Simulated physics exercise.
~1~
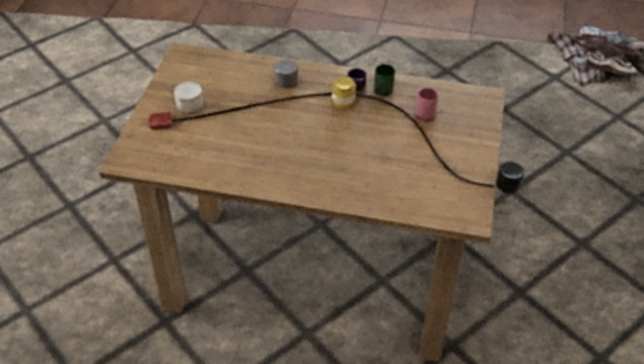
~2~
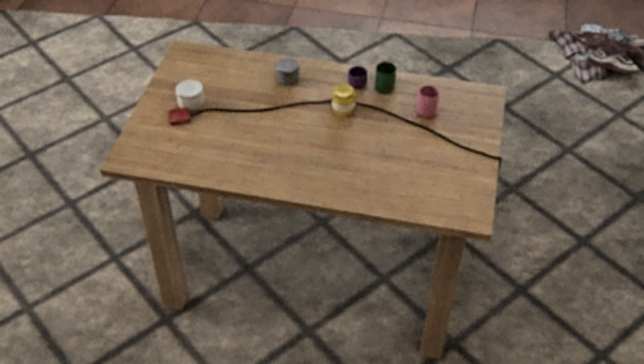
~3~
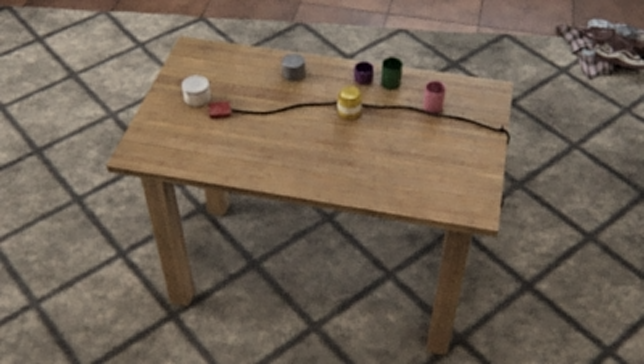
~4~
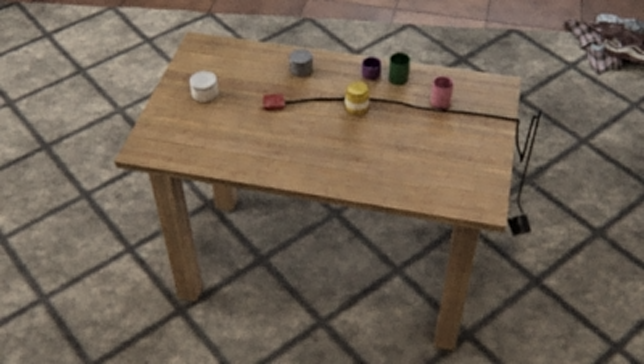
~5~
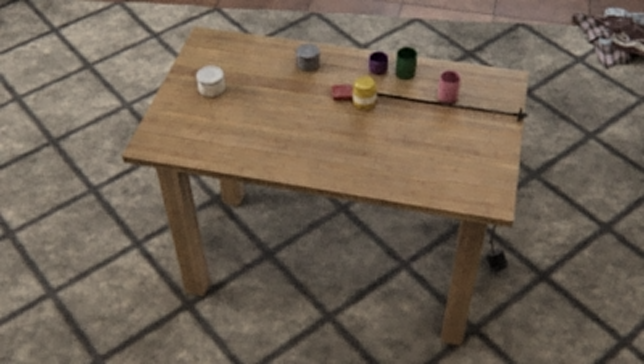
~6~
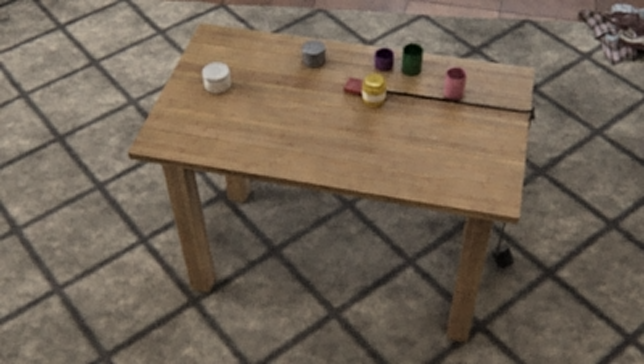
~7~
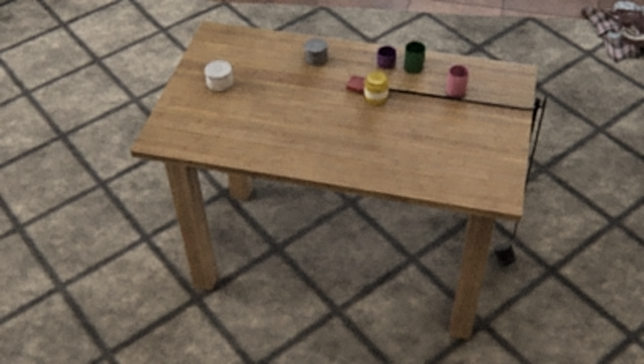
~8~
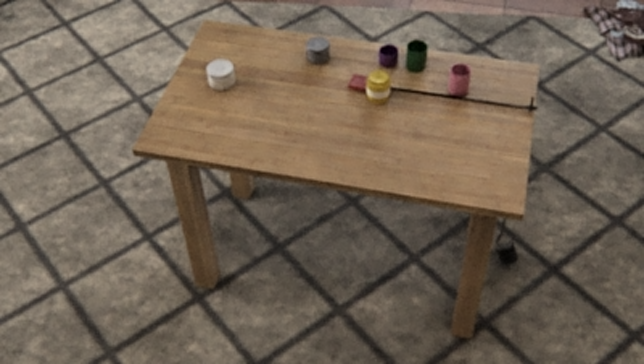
A wooden table held several small colorful pots as a black object fell off its right edge, dragging a red object rightward across the top by a dark cord until it stopped near the yellow jar, the black object left hanging below.
